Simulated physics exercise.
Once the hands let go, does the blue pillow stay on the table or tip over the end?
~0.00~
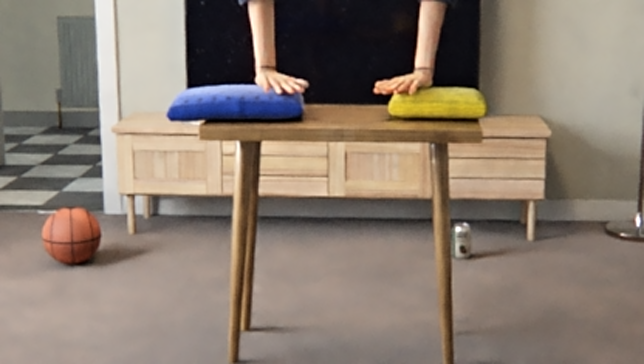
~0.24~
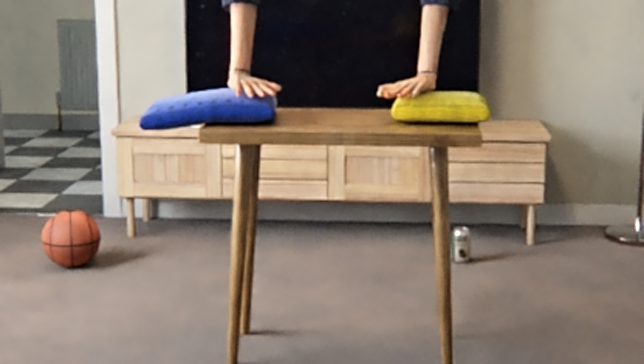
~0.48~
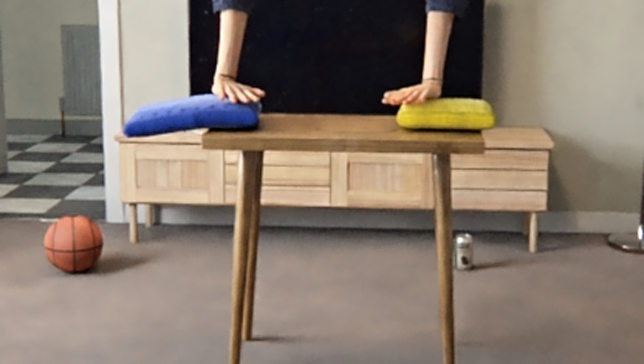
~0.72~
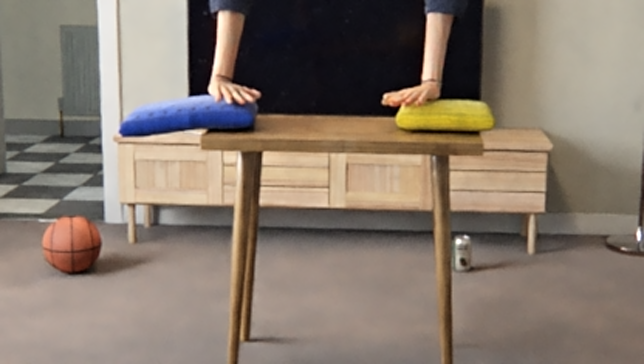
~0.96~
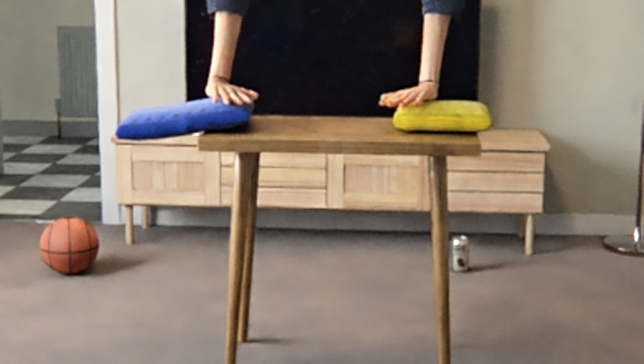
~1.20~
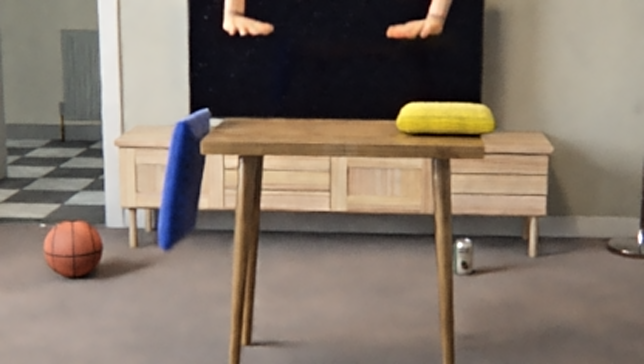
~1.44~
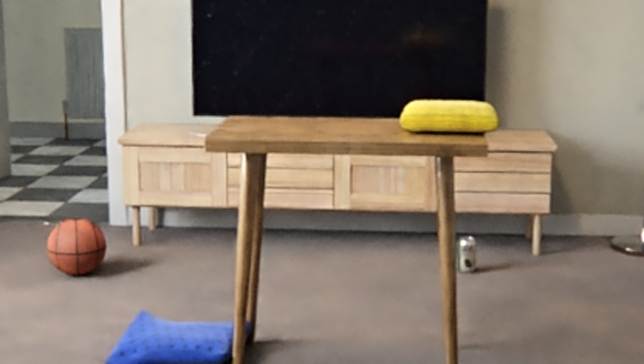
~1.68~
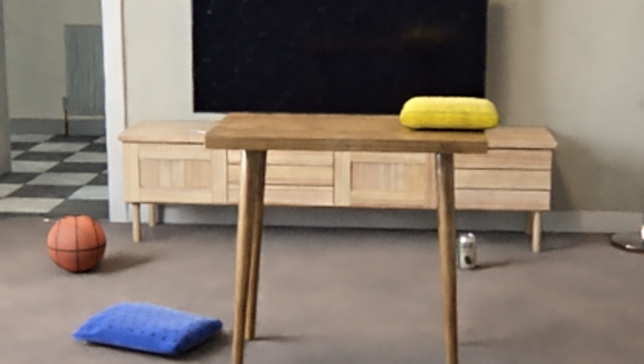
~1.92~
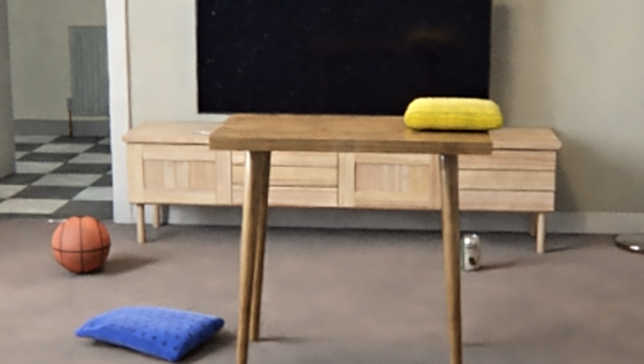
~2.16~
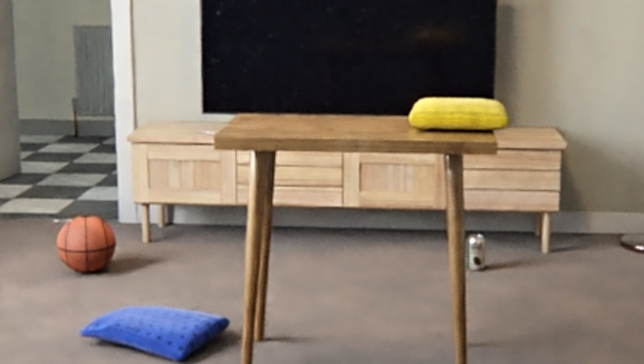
The blue pillow tips over the left end and falls to the floor, while the yellow sack stays in place on the table.
